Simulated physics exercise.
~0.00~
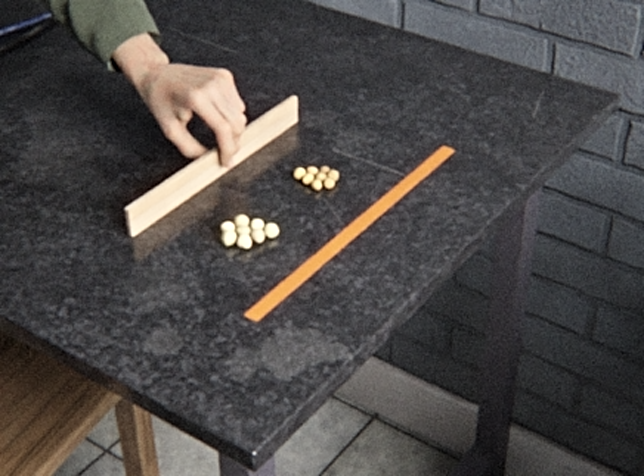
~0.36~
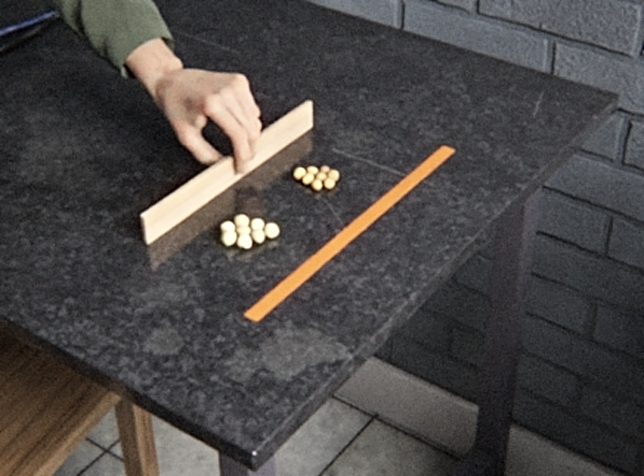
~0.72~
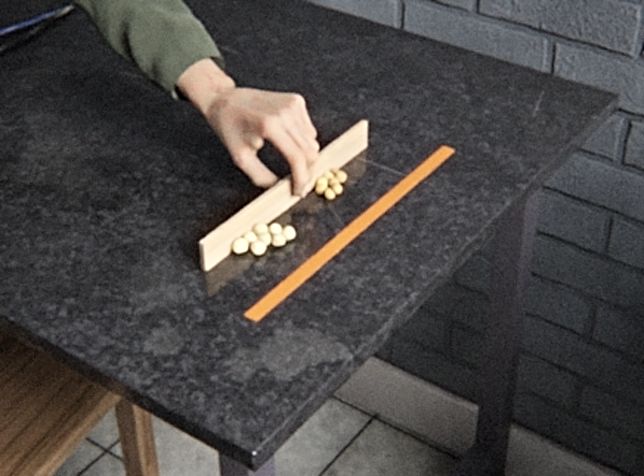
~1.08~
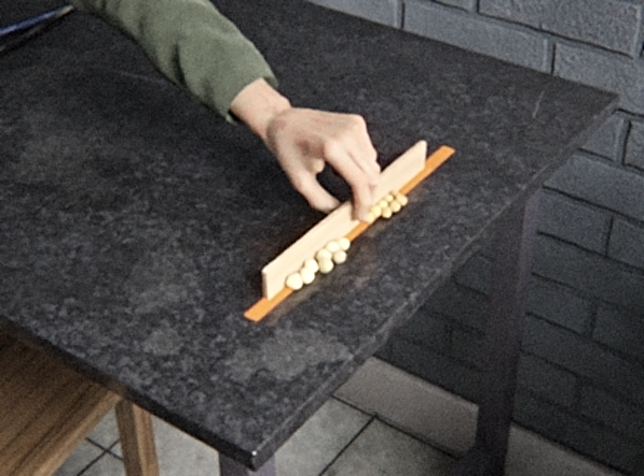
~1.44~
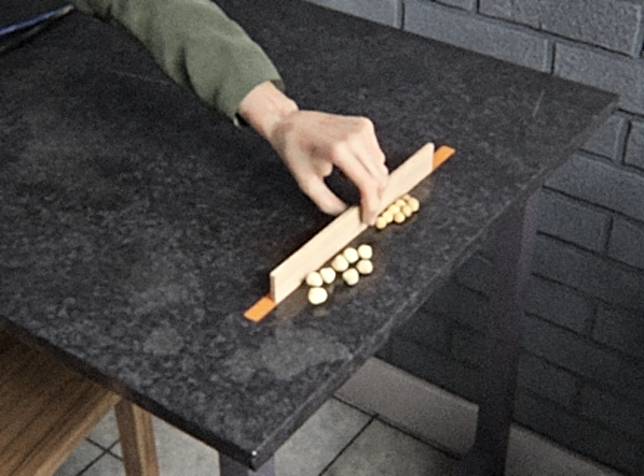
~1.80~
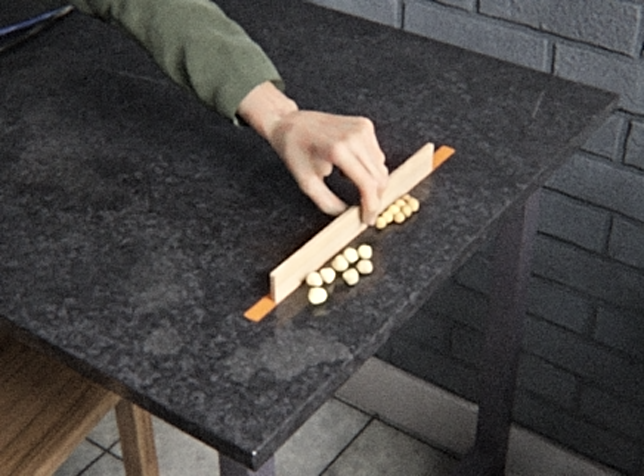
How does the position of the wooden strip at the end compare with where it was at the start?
At the start the strip stands to the left of both clusters, well short of the orange tape. By the end it is further right and nearer the table's edge, standing at the tape.
